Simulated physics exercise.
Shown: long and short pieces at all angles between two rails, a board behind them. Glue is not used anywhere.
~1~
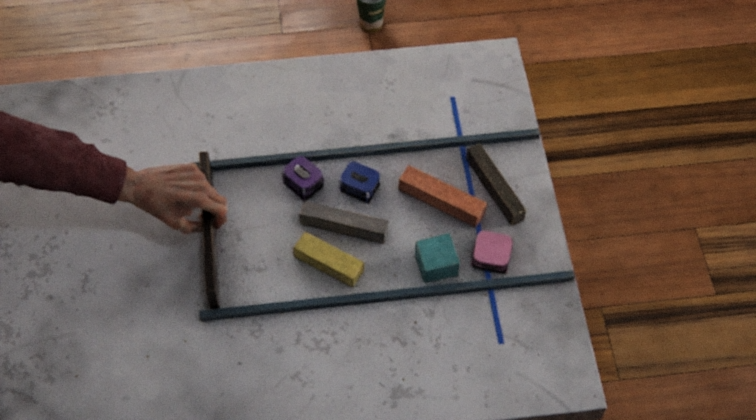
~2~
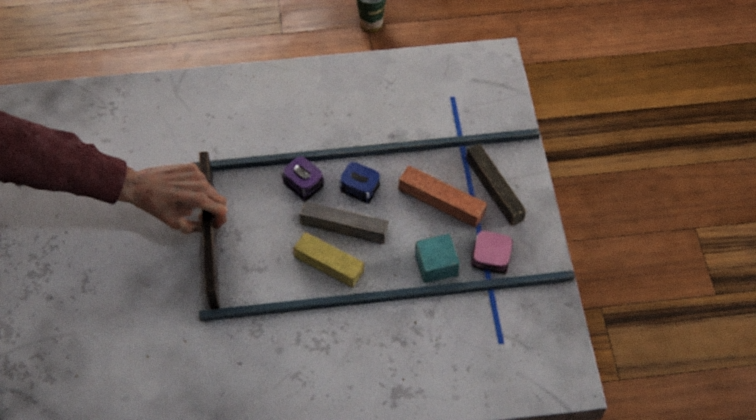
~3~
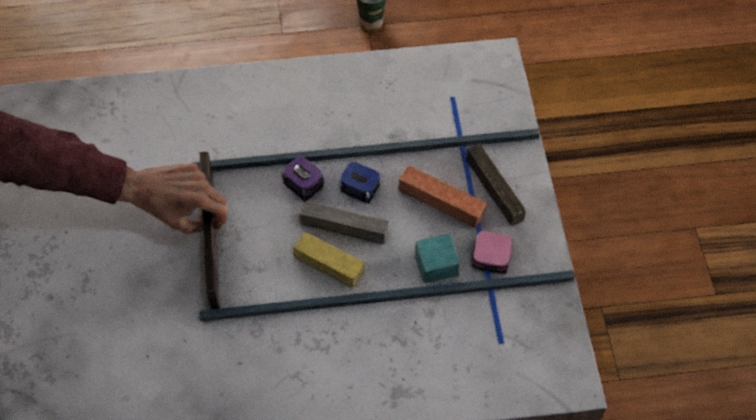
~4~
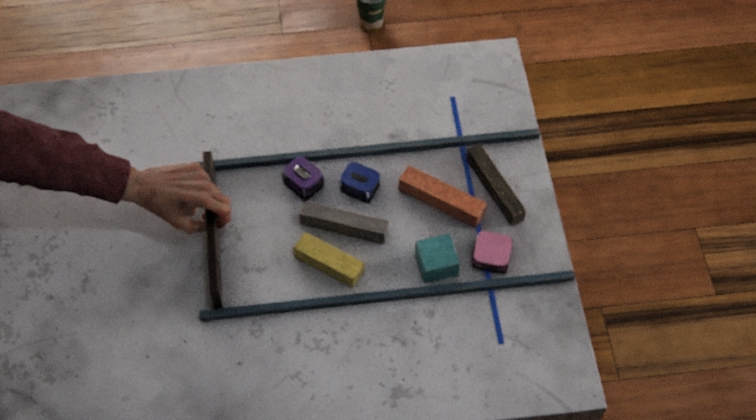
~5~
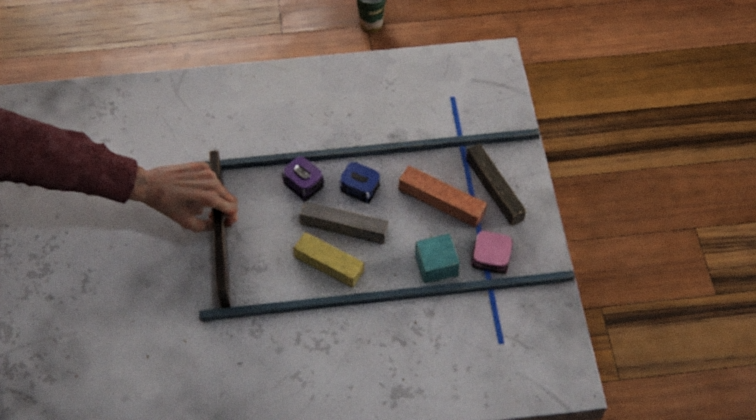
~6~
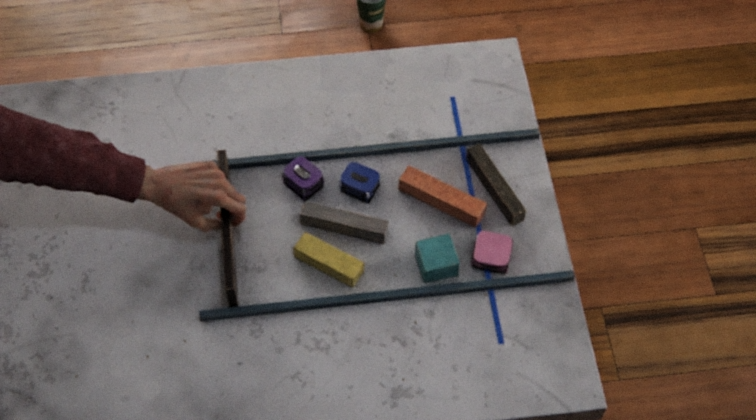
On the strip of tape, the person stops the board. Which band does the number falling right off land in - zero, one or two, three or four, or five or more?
Watch it: Hardly any - one or two - go plunging down.
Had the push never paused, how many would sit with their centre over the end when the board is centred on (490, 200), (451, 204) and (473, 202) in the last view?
Place by place: 3, 0 and 1.
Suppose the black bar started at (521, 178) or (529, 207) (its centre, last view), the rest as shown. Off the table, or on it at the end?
At the first place it does not stay, and at the second it does not stay.
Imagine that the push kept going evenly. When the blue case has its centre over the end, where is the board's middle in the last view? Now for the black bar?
Roughly at (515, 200) and roughly at (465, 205).
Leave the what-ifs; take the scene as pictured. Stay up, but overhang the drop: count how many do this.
2.
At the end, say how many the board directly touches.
At rest, 3 are in contact.
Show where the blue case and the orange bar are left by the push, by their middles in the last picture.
In the last picture the blue case sits around (511, 167) and the orange bar around (551, 190).
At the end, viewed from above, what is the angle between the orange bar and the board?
It measures close to 10 degrees.
Soon after, none off yet; black bar at rest near (495, 184); pink case at rest near (492, 253); orange bar at rest near (442, 196).
At rest, the number that fall off is one or two; fallen, black bar.
